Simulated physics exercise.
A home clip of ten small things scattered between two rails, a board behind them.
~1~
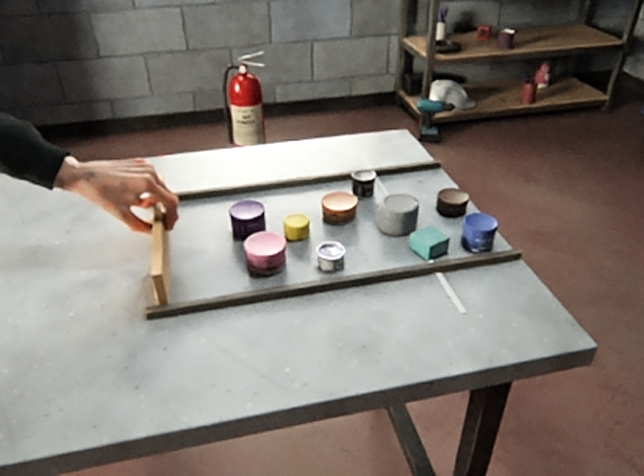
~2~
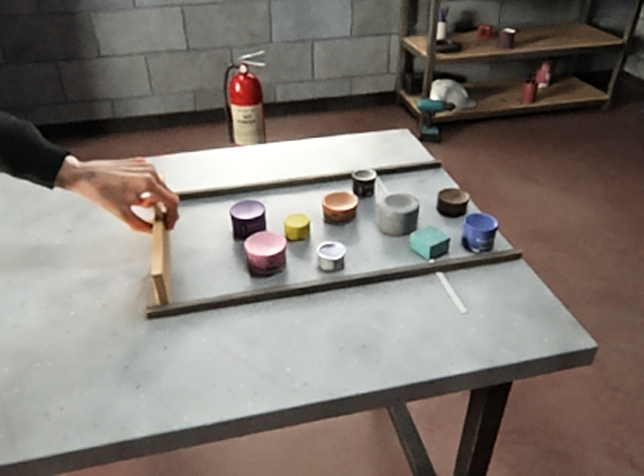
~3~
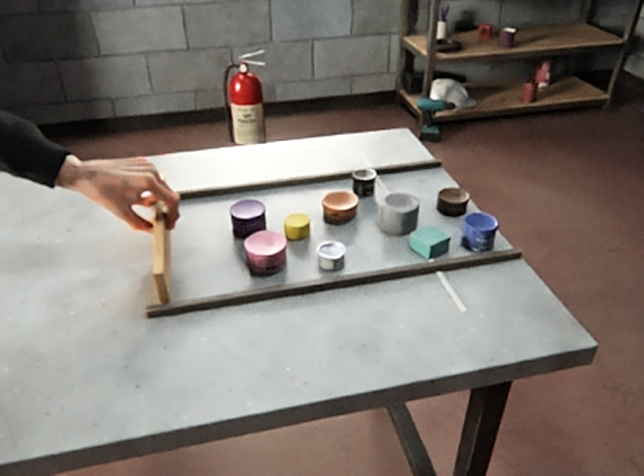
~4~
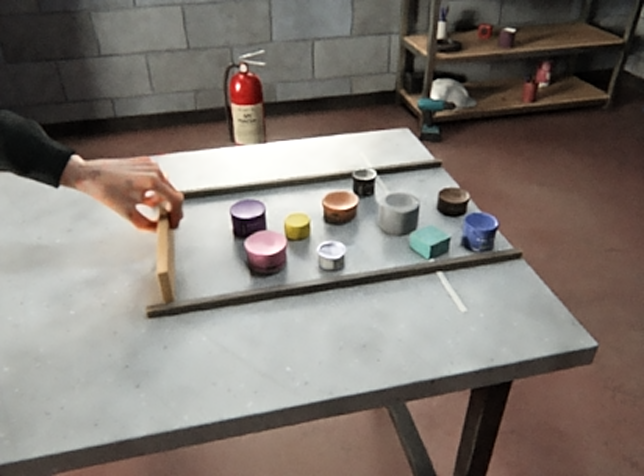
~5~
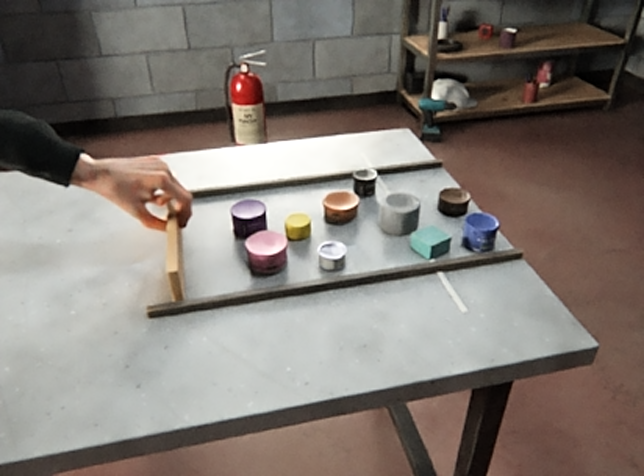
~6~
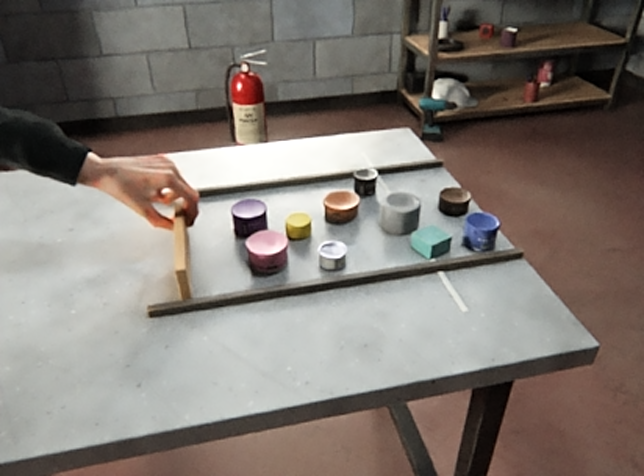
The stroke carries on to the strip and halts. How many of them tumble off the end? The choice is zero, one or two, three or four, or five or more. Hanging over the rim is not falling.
Outcome: The number that fall off is zero.
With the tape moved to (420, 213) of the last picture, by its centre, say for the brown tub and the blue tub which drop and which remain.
The brown tub tumbles off, the blue tub goes over.
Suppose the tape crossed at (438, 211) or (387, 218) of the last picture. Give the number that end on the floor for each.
In that order 3 and 0.
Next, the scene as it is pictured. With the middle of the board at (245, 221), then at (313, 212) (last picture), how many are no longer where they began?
2 and 5.
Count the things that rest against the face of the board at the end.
5 of them.
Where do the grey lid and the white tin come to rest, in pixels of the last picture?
The grey lid stops around (451, 207); the white tin around (444, 250).
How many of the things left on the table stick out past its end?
It comes to 2.
Early on, none off yet; brown tub at rest near (454, 201); blue tub at rest near (480, 232); turquoise block at rest near (431, 242).
A while later, none off yet; brown tub at rest near (454, 201); blue tub at rest near (480, 232); turquoise block moving near (439, 242).
Finally, the number that fall off is zero.
